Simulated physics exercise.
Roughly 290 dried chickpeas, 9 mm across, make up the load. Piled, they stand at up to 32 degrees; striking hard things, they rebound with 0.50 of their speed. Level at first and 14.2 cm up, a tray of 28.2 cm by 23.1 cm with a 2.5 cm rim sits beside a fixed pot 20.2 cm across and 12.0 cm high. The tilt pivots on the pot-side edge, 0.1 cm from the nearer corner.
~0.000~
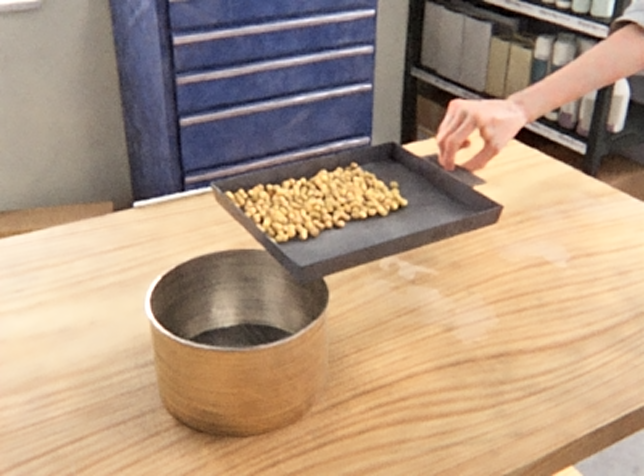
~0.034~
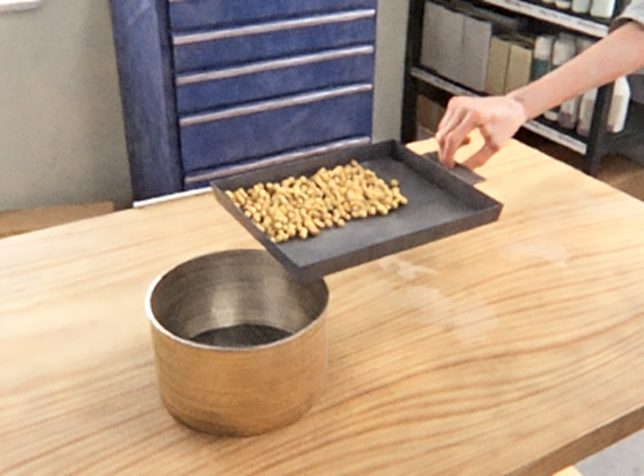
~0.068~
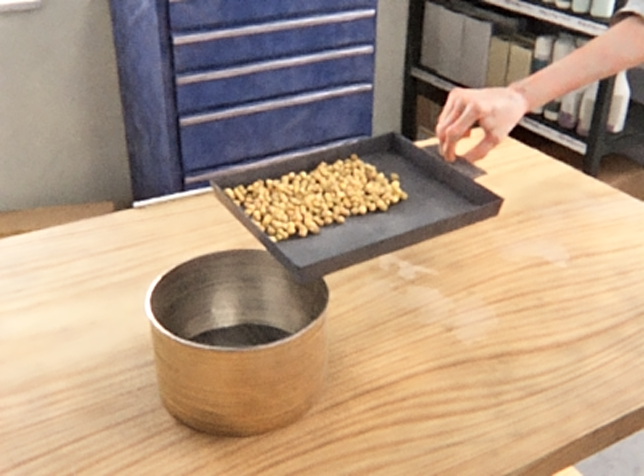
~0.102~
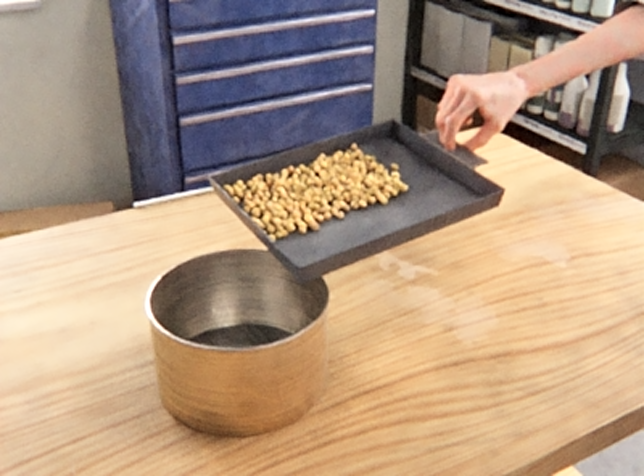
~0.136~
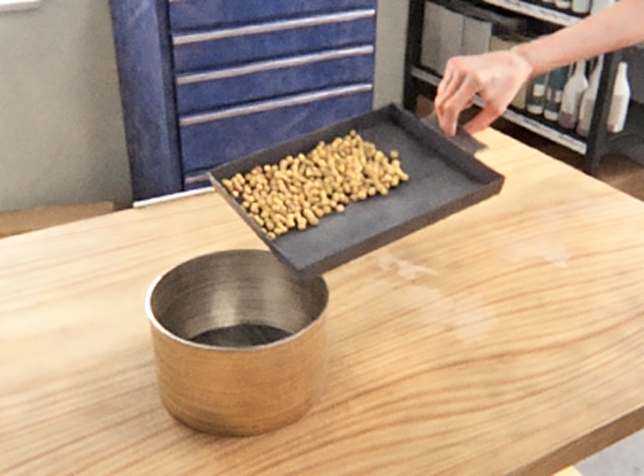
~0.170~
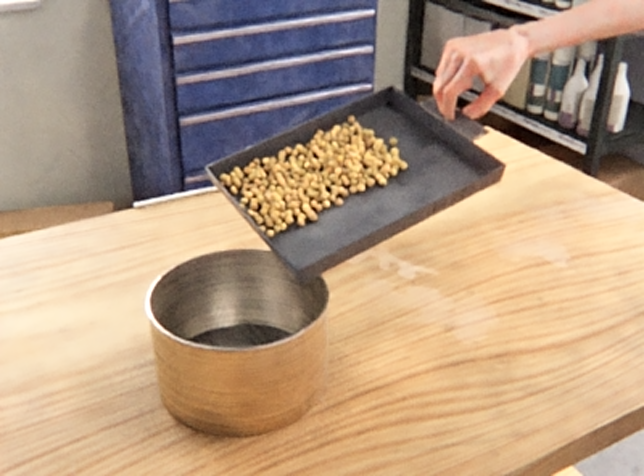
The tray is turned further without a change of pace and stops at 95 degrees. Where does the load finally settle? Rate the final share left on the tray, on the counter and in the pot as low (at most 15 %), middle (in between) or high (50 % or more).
Tray - low; counter - low; pot - high.
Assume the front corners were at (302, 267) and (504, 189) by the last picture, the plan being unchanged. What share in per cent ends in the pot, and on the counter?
Final per cent - pot 20, counter 80.
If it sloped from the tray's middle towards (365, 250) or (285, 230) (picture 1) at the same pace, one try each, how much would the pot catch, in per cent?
I'd put it at roughly 15 per cent for the first tilt and roughly 65 per cent for the second.
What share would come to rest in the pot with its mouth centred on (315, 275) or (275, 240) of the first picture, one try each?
Estimates: 20 in a hundred and 0 in a hundred.
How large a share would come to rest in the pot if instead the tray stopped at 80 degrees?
It would be near 75 per cent.
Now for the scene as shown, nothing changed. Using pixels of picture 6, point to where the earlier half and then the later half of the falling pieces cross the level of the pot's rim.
Early: About (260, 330); late: About (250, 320).
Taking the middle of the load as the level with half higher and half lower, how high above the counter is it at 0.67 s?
Roughly 20 centimetres, give or take.
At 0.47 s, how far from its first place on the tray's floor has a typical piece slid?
It has moved some 5 cm from its start.
Then, at 0.47 s, tilt 54 degrees; the tray holds 100 %, the pot 0 %.
After 0.67 s, tilt 81 degrees; the tray holds 90 %, the pot 5 %.
After 0.99 s, tilt 95 degrees; the tray holds 10 %, the pot 85 %.
At rest (1.9 s), tray 0 %, counter 5 %, pot 95 %.
